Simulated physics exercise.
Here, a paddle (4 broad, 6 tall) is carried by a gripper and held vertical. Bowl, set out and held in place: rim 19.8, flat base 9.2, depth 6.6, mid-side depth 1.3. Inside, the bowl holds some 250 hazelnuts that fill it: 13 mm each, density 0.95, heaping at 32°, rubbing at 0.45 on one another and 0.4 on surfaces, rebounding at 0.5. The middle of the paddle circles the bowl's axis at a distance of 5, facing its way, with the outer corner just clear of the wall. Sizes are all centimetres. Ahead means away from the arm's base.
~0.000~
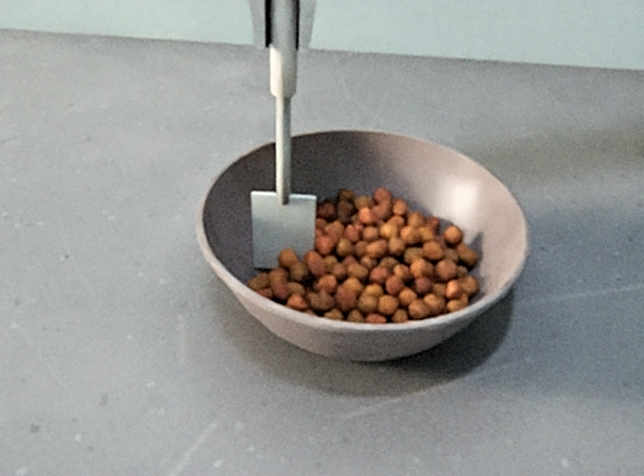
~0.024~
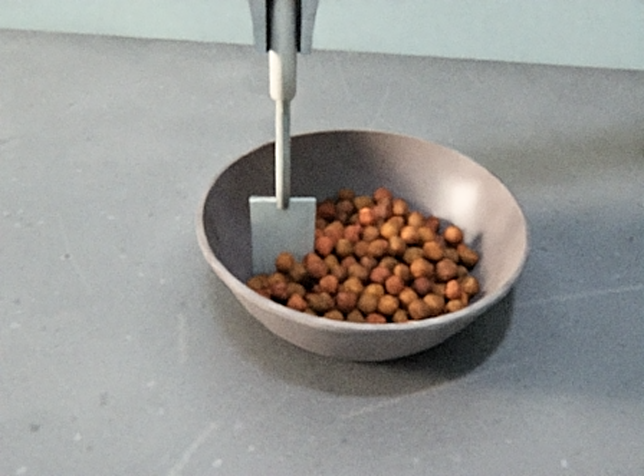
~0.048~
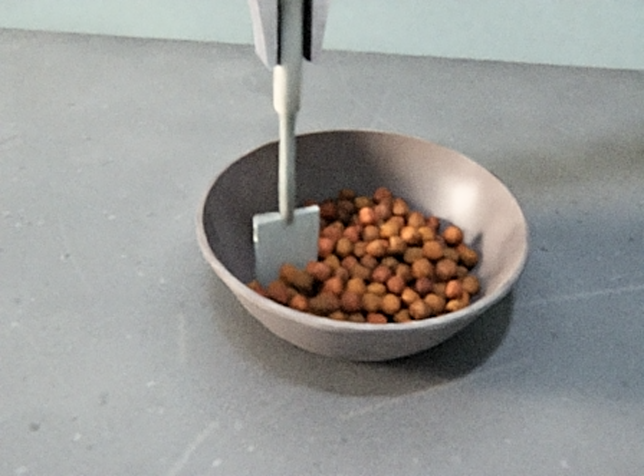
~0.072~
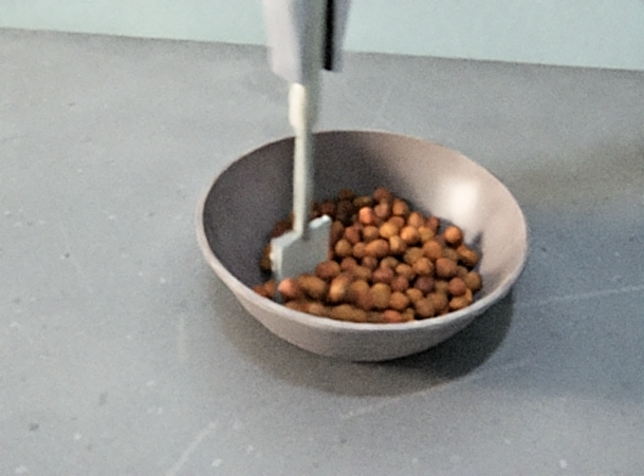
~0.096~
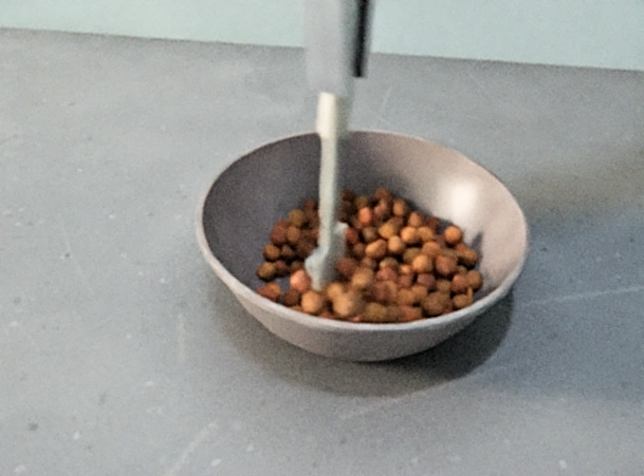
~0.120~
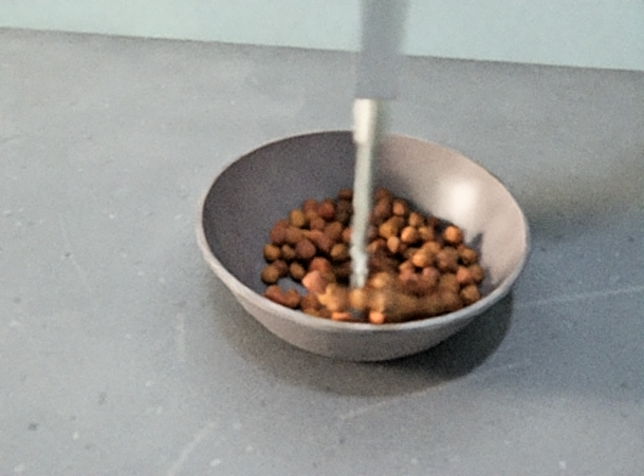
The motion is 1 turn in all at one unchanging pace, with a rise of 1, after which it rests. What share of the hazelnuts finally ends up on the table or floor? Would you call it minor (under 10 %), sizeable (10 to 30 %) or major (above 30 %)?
I would call it sizeable.
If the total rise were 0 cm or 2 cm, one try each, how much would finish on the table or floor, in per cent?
Estimates: 30 % and 15 %.
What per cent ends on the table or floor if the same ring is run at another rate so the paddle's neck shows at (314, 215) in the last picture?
About 5 %.
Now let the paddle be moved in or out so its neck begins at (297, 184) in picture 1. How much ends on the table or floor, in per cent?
Close to 15 in a hundred.
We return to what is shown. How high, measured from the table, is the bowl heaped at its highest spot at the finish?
It reaches some 5.5 cm above the table.
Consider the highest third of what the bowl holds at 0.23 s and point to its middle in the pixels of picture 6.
The top third is centred near (449, 211) in the last picture.
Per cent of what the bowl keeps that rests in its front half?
I'd say around 60 per cent.
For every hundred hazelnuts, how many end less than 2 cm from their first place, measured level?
Near 15 per cent of the pieces.
After 0.23 s, 191° round, highest piece 10 above the table; 239 in the bowl, 14 in flight or on the tool.
After 0.34 s, 292° round, highest piece 10 above the table; 213 in the bowl, 14 on the table or floor, 26 in flight or on the tool.
After 0.60 s, 0° round, highest piece 5 above the table; 196 in the bowl, 56 on the table or floor, 1 in flight or on the tool.
After 1.30 s, 0° round, highest piece 5 above the table; 196 in the bowl, 57 on the table or floor.
In the end, 196 in the bowl, 57 on the table or floor. That is 23 % on the table or floor.
